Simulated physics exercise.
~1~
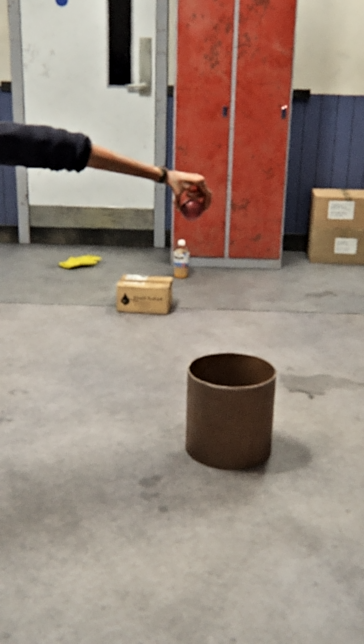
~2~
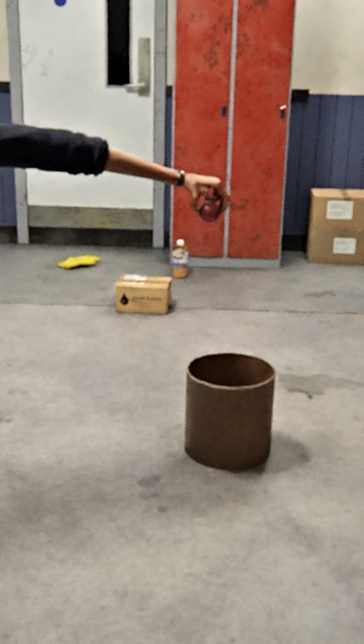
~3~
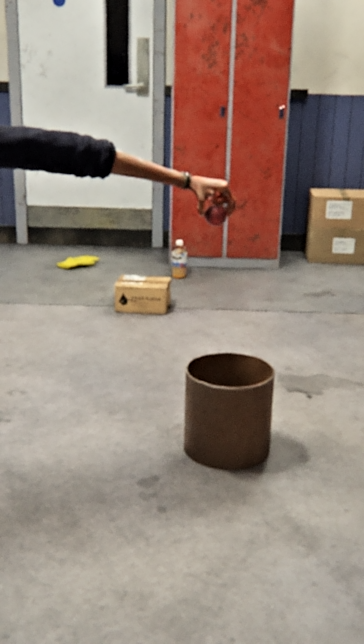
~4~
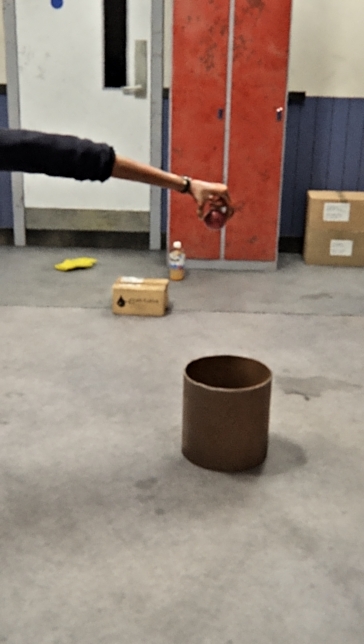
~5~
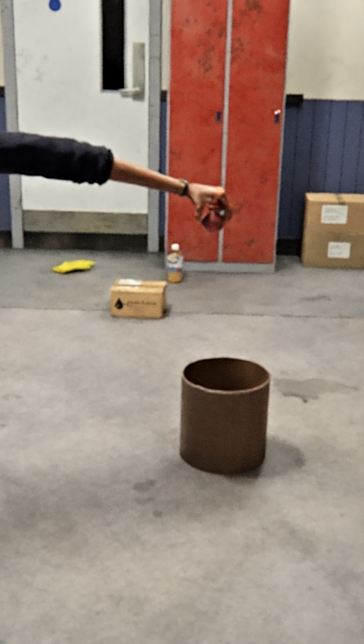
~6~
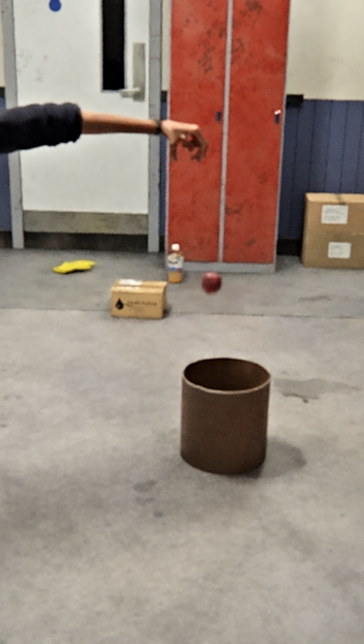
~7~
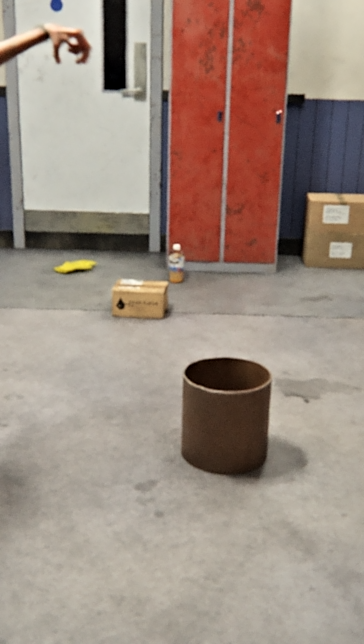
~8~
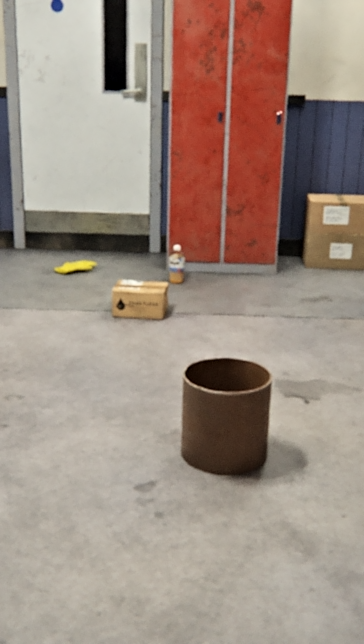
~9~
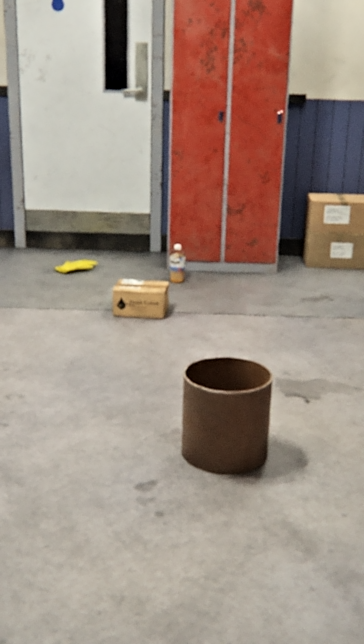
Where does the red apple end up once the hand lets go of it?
It ends up inside the brown container, which catches it and hides it from view.
